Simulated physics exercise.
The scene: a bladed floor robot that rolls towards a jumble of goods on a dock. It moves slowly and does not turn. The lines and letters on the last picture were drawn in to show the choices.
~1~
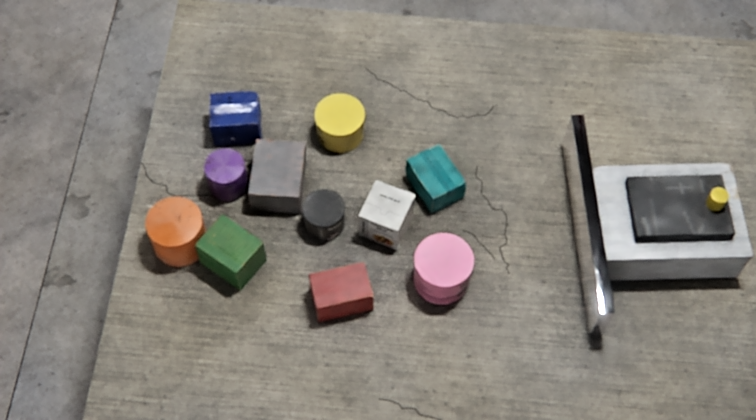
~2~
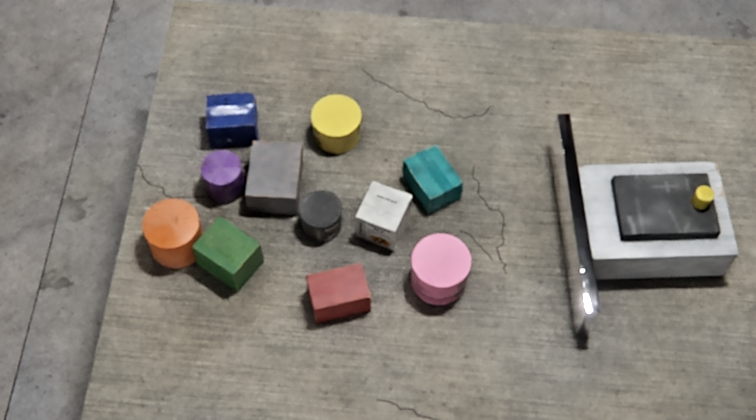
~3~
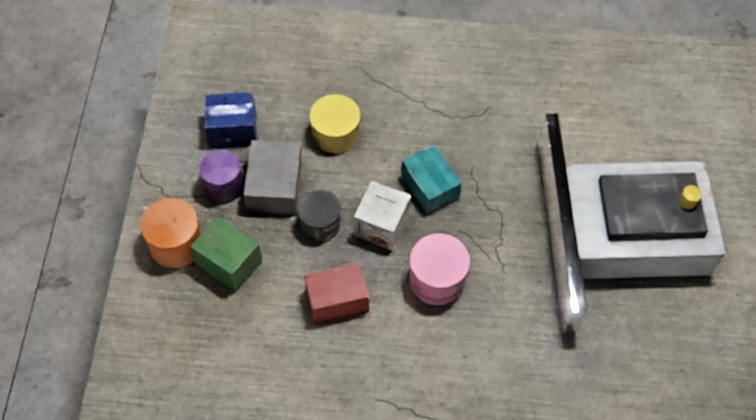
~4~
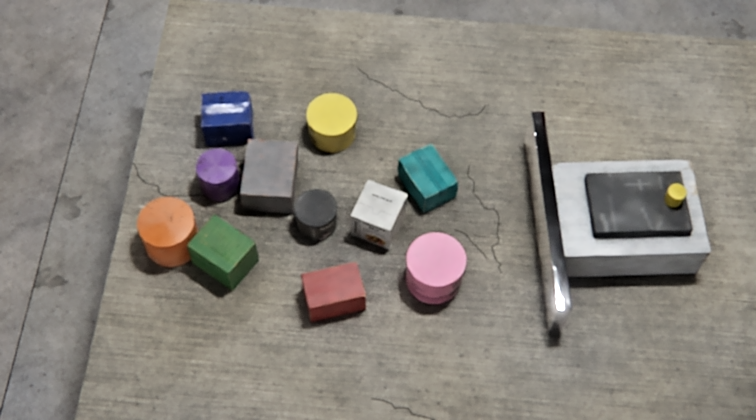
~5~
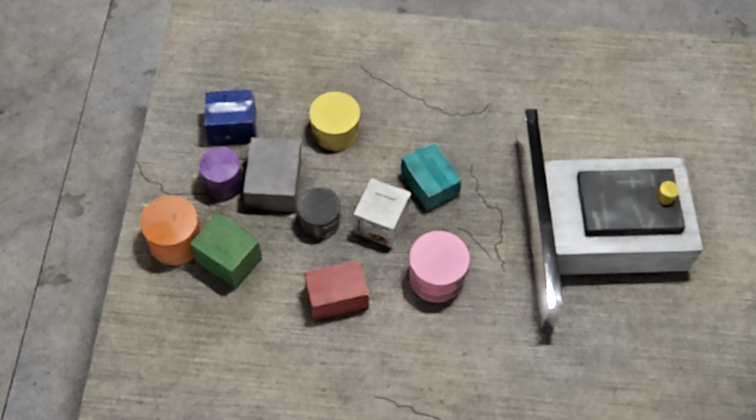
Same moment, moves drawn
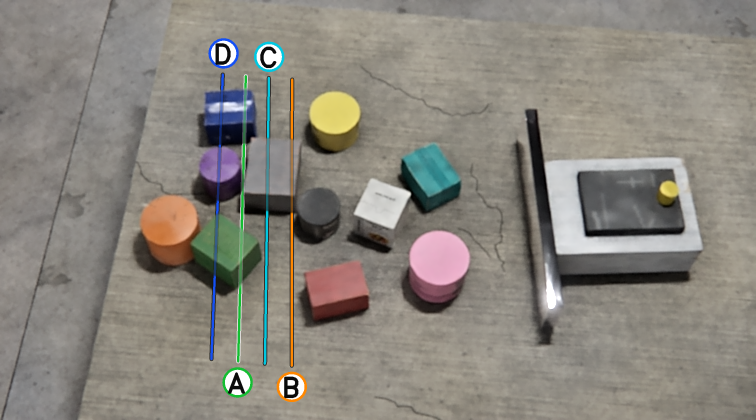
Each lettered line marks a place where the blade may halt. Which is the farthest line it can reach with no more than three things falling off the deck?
It can go as far as D.
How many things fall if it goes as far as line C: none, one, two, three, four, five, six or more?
By then, none.
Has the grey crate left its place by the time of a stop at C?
By then, yes.
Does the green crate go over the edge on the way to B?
No.
On the marked copy, A at (242, 208); B at (292, 212); C at (267, 210); D at (217, 206).
Following D. Soon after the start, robot (505, 191); pink pail (391, 268); turquoise box (394, 173).
Later, robot (387, 182); orange canister (167, 229); purple canister (185, 158).
In the end, robot (296, 175); orange canister over the edge; purple canister over the edge; two fallen.
As for the rest, A is within the limit but short; B is within the limit but short; C is within the limit but short.
